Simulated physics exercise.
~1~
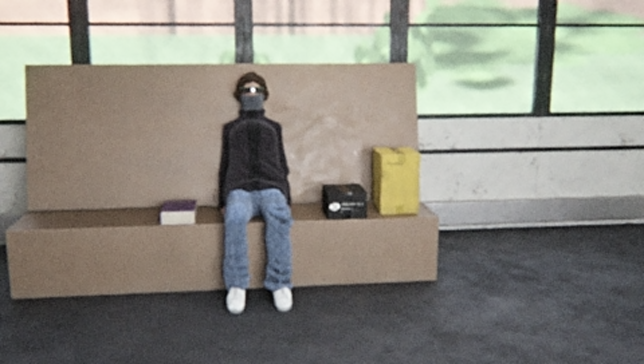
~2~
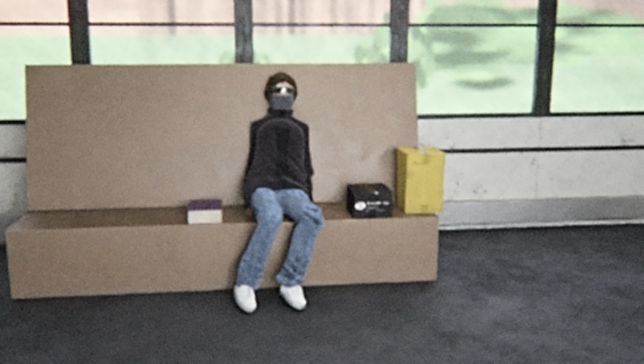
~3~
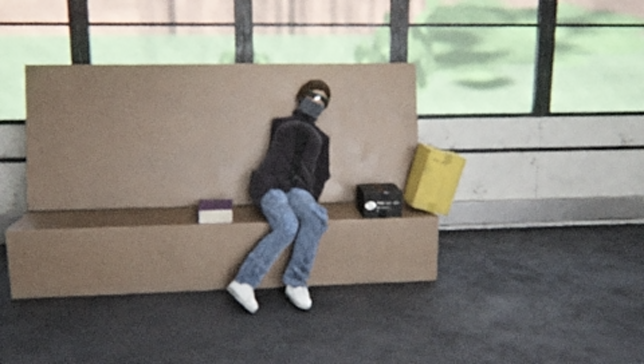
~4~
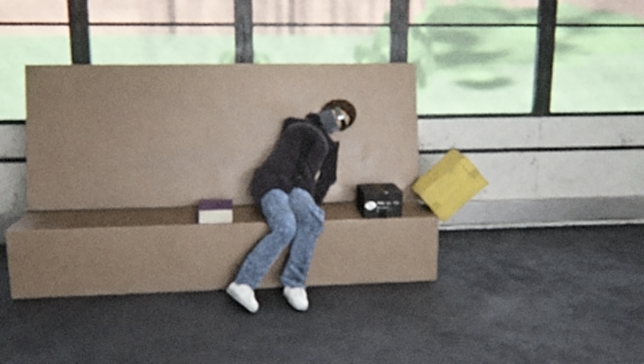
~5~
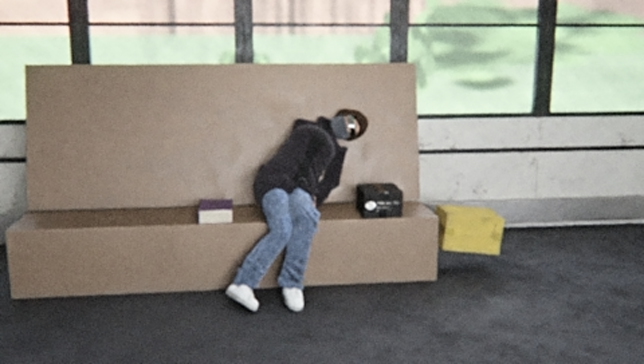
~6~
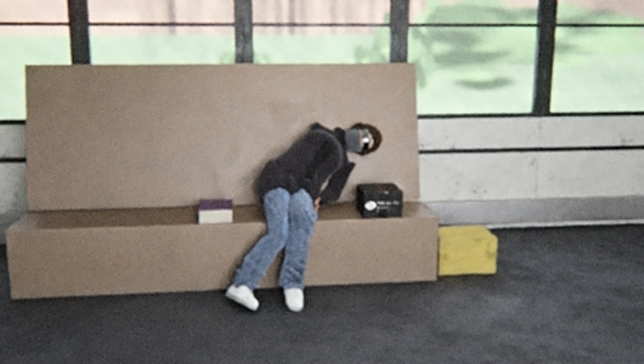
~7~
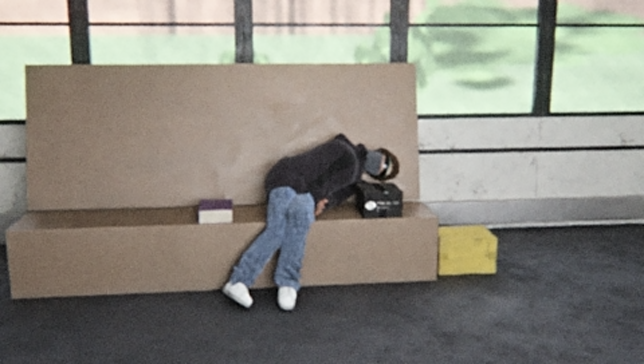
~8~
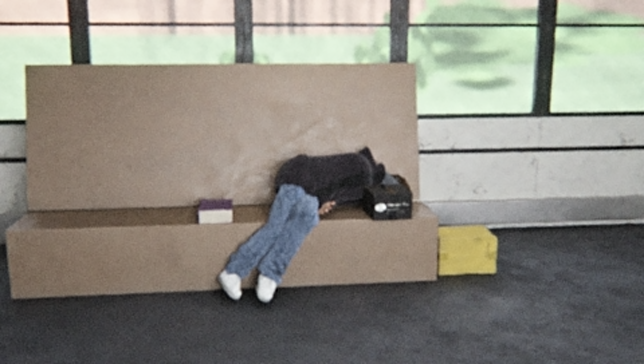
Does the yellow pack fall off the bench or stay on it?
The yellow pack falls off. It tips over the right end of the bench and ends up on the floor beside it.
